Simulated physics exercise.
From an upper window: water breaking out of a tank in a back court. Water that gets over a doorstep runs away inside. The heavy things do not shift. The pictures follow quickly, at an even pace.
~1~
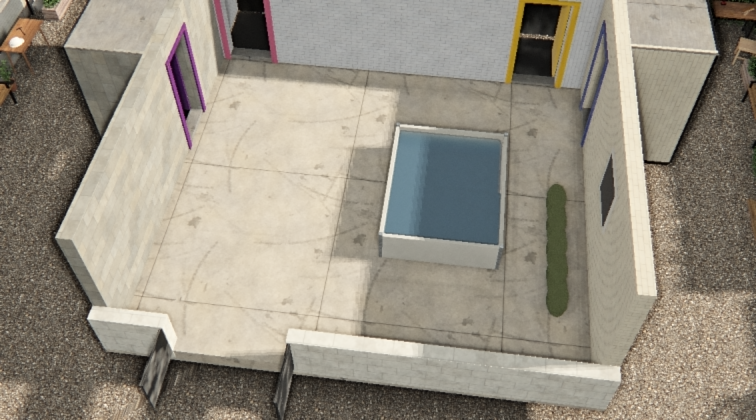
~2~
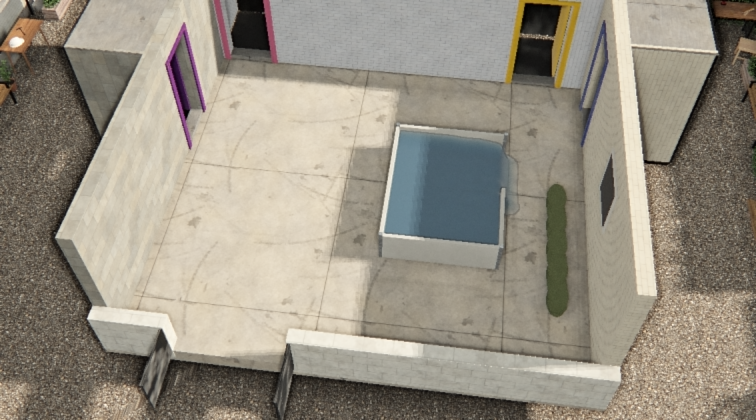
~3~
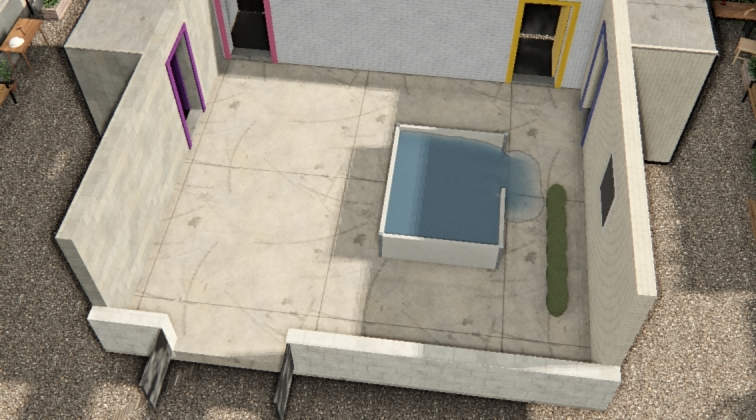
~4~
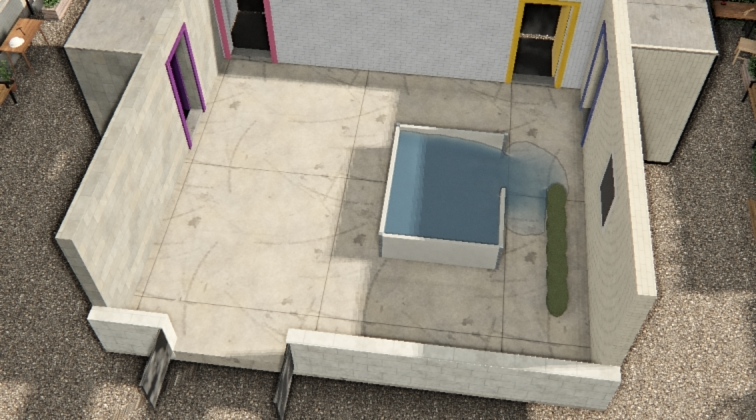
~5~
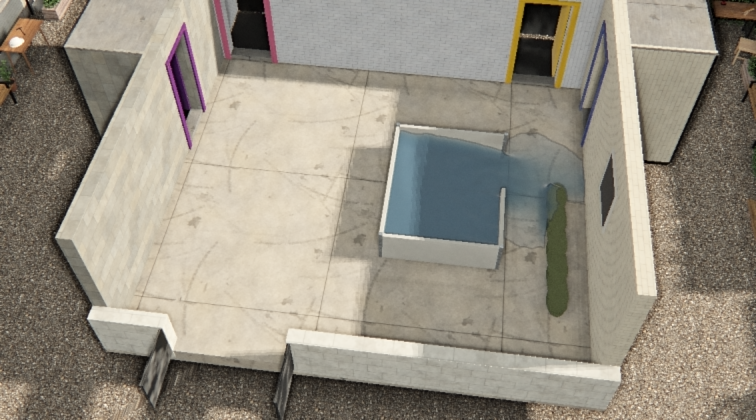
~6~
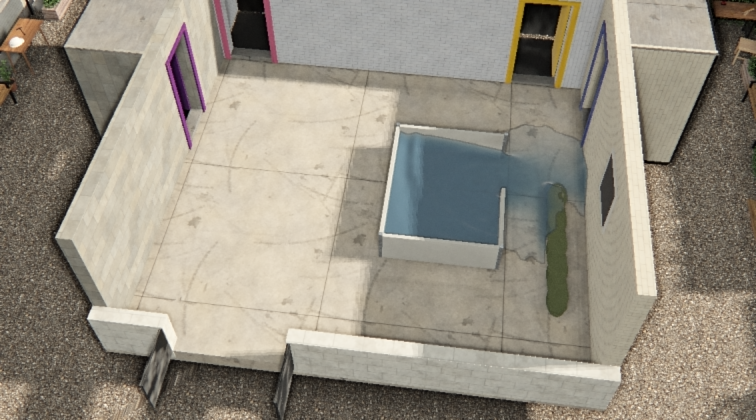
Water broke out through the right side of an open tank in a walled courtyard, spread across the paving to the green hedge, and flowed around its top end toward the right wall.
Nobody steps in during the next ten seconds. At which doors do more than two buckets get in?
The pink door stays under that; the yellow door takes more than that; the blue door takes more than that; the purple door stays under that.
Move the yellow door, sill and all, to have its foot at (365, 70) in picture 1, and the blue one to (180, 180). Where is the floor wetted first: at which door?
That is the one in yellow.
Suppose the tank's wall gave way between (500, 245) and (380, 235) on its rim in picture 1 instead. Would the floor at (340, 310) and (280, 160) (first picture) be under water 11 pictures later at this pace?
In turn: Under water, dry.
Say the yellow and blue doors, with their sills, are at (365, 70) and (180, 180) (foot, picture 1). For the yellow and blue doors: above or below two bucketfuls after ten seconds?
One by one: Yellow door holds; blue door stays under.
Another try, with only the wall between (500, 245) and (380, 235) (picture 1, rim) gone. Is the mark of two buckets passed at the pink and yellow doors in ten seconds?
My reading: Pink lets less in, yellow floods.
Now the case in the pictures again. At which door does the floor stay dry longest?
It is the one in purple.
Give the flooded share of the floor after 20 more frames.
Some 30 per cent.
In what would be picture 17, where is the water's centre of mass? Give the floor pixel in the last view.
At about (485, 193).
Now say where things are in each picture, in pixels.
In the first picture, the open tank at (446, 185) is whole and still.
In the second picture, the front is at (507, 212), out from the gap at (500, 176).
In the third picture, the front is at (537, 210), out from the gap at (500, 178).
In the fourth picture, water pours out at (500, 178) and has run to (559, 168).
In the fifth picture, the front is at (582, 165), out from the gap at (500, 178).
In the sixth picture, water pours out at (500, 178) and has run to (581, 145).
A moment on, water covers 10 % of the floor; the pink door not reached, the yellow door not reached, the blue door wet at the sill, nothing in, the purple door not reached.
Next, water covers 20 % of the floor; the pink door not reached, the yellow door under two buckets in, the blue door under two buckets in, the purple door not reached.
Then, water covers 30 % of the floor; the pink door not reached, the yellow door far over two buckets in, the blue door over two buckets in, the purple door not reached.
Later, water covers 65 % of the floor; the pink door wet at the sill, nothing in, the yellow door far over two buckets in, the blue door over two buckets in, the purple door not reached.
In the end, water covers 95 % of the floor; the pink door wet at the sill, nothing in, the yellow door far over two buckets in, the blue door over two buckets in, the purple door wet at the sill, nothing in.
